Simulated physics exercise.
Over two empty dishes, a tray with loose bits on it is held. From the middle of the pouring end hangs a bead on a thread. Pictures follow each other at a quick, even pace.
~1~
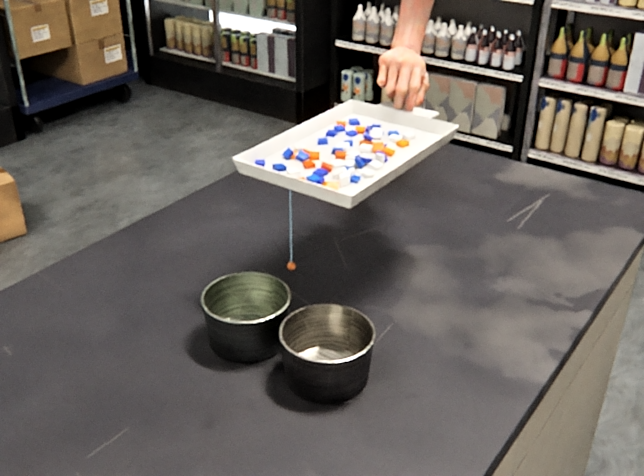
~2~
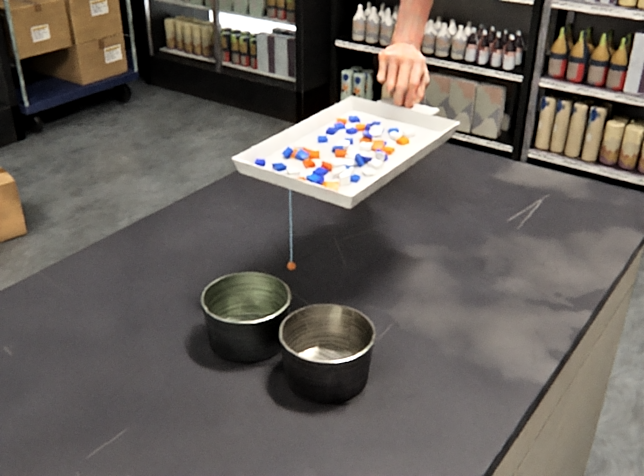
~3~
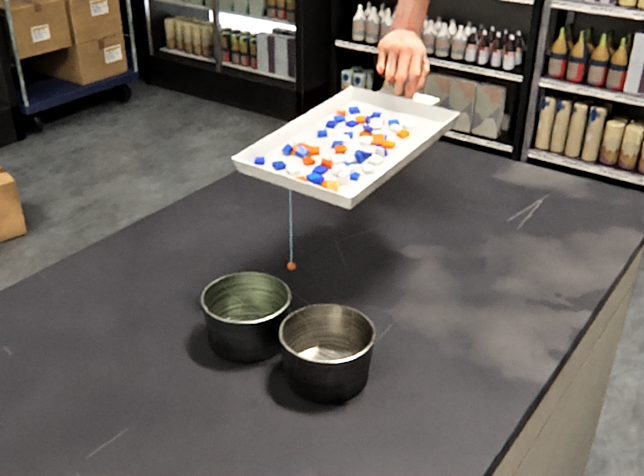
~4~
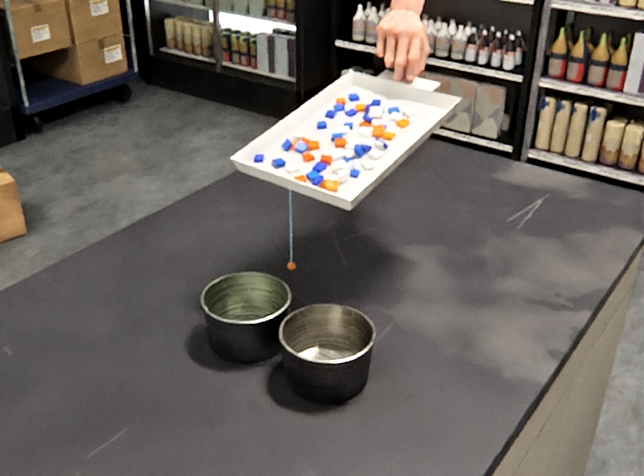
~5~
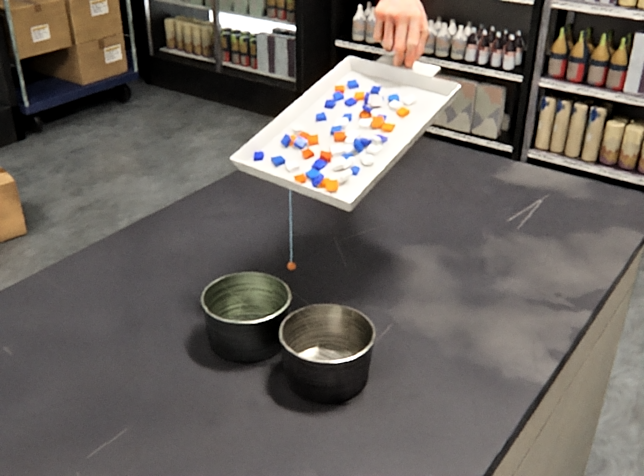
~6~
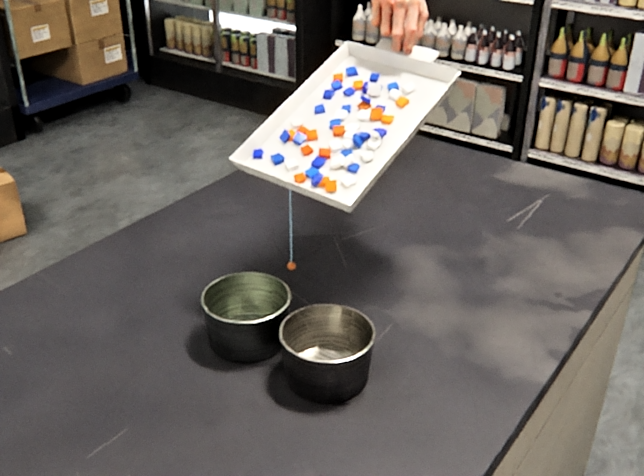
A hand holds a white tray scattered with blue, orange and white bits above two empty dark dishes, an orange bead hanging from it on a thread. The tray starts nearly level, then the hand gradually raises its far end, tilting it clearly toward the near edge, lowest at the right corner.
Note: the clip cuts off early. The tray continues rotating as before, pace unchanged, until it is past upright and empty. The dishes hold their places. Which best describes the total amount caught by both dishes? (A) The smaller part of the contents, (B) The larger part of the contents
B, the larger part of the contents.
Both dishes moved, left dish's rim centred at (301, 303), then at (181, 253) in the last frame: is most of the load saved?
First try: A majority; second try: A minority.
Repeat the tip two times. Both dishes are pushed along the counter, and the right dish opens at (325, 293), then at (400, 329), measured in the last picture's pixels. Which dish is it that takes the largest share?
In the first try it's the rightmost dish, and in the second it's the leftmost dish.
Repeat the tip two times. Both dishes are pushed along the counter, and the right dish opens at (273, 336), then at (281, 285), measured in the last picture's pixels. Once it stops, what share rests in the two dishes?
In order, 10 % and 40 %.
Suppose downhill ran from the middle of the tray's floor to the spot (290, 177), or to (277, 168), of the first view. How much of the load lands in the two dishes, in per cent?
50 and 10 per cent, in that order.
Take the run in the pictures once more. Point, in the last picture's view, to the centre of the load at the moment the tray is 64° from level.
Check around (314, 169) in the last picture.
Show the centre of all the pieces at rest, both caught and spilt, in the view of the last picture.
Last view, centre at rest - approx. (281, 349).
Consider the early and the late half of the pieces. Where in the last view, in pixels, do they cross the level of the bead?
The opening half passes (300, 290), the closing half (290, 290).
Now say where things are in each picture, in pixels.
The first picture shows corners of the pouring end at (239, 158) and (350, 193), level; middle of the load at (341, 155), mosaic tiles; left dish at (218, 334); right dish at (300, 374); bead on its thread at (291, 266).
The second picture shows corners of the pouring end at (239, 158) and (350, 193), level; middle of the load at (341, 154).
The third picture shows corners of the pouring end at (238, 157) and (350, 194), tipped barely, lowest at the right corner; middle of the load at (341, 149).
The fourth picture shows corners of the pouring end at (237, 157) and (349, 196), tipped a little, lowest at the right corner; middle of the load at (341, 143).
The fifth picture shows corners of the pouring end at (236, 157) and (349, 198), tipped clearly, lowest at the right corner; middle of the load at (340, 137).
The sixth picture shows corners of the pouring end at (235, 157) and (348, 200), tipped clearly, lowest at the right corner; middle of the load at (339, 131); left dish at (218, 334); right dish at (300, 374).
Soon after the last picture, tray tipped steeply; all on the tray.
A little later, tray tipped past a quarter turn; most on the tray; a stray few in the right dish; a small part in the left dish; a stray few outside both; a small part in the air.
Later still, tray tipped past a quarter turn; about a third in the right dish; about half in the left dish; about a quarter outside both.
At rest, tray tipped past a quarter turn; about a third in the right dish; about half in the left dish; about a quarter outside both.
